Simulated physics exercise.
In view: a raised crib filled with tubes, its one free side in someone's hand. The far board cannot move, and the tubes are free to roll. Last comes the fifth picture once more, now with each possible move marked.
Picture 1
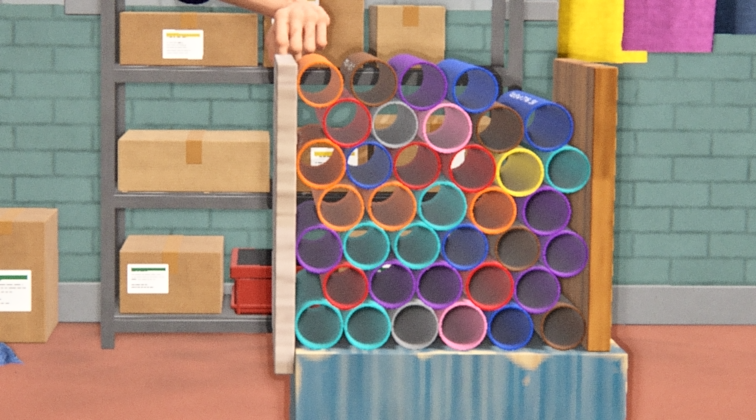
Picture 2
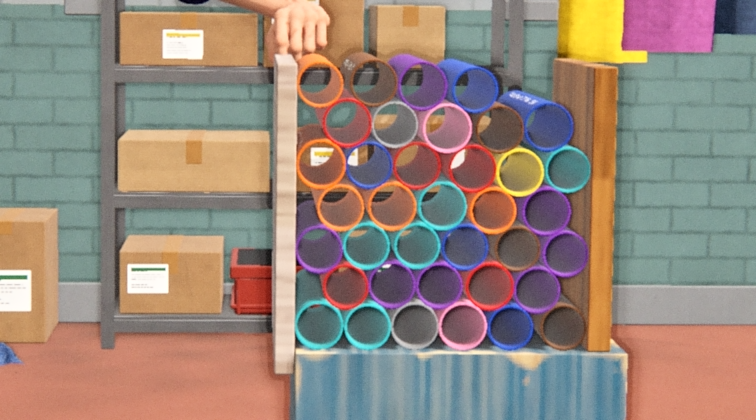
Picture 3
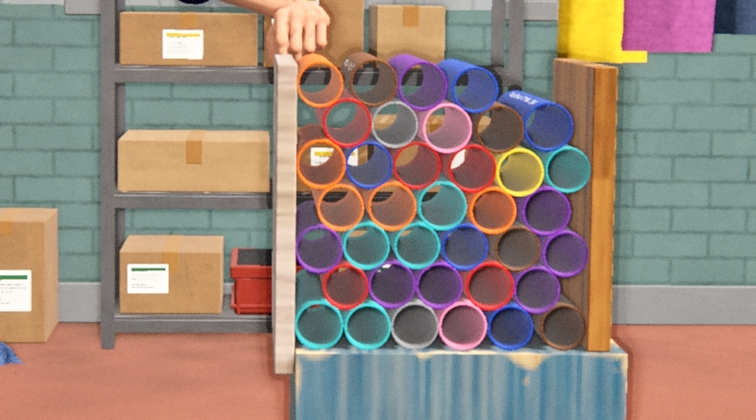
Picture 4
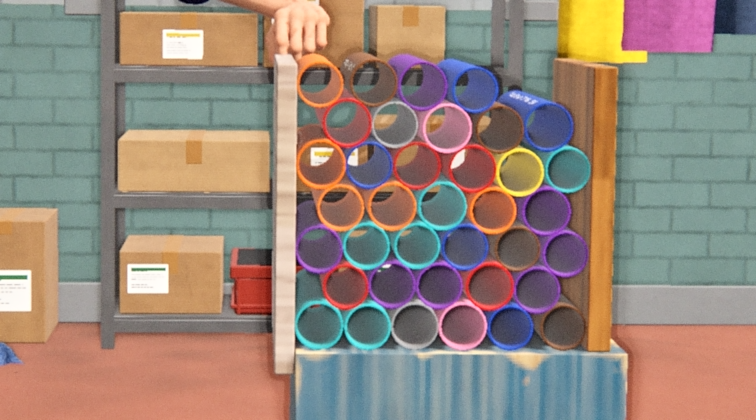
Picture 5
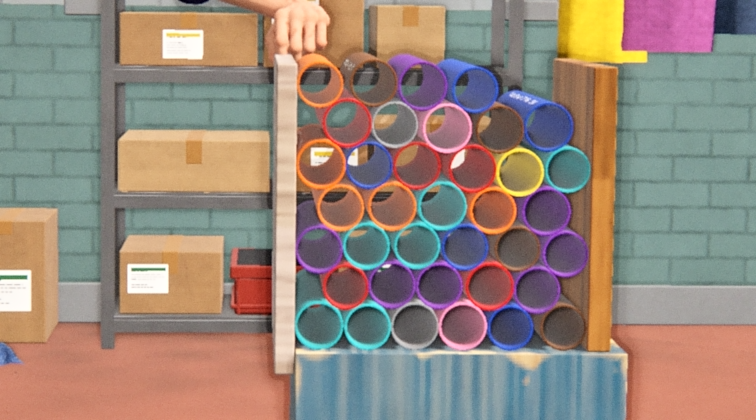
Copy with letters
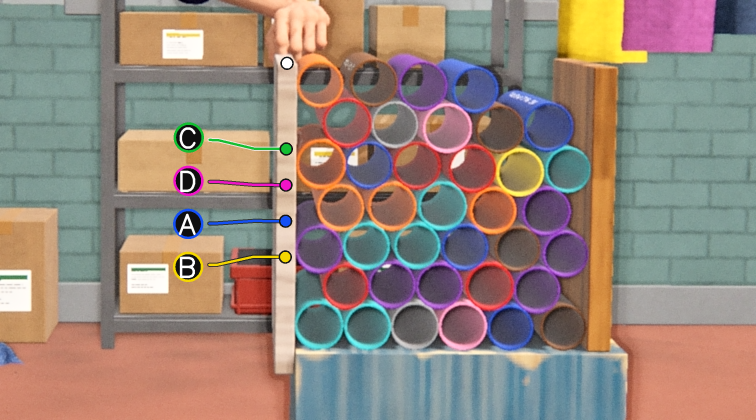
A hand rested on top of the pale board at the left side of a stack of colorful tubes on a blue stand, and nothing noticeably moved the whole time.
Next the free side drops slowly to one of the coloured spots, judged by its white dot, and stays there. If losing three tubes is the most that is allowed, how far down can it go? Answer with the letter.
Stop at D.
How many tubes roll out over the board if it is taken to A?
The count is four.
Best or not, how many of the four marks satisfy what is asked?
The number is two.
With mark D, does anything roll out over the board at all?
At D: Yes.
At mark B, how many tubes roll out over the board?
With B, four.
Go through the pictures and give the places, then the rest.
The first frame shows a yellow tube (519, 172); a pink tube (447, 129); a purple tube (423, 86).
The second frame shows a purple tube (423, 86); side board (283, 201).
The third frame shows a turquoise tube (319, 325); a brown tube (563, 327).
The fourth frame shows a red tube (490, 287); a brown tube (517, 249).
The fifth frame shows an orange tube (320, 164); a yellow tube (519, 172); a pink tube (447, 129).
On the copy, A at (286, 222); B at (285, 257); C at (286, 149); D at (286, 185); the white dot at (287, 63).
On D. First, top of the board (296, 120).
Then, top of the board (296, 184).
Finally, top of the board (296, 184), one out over the board.
By contrast, A four out over the board; B four out over the board; C one out over the board.
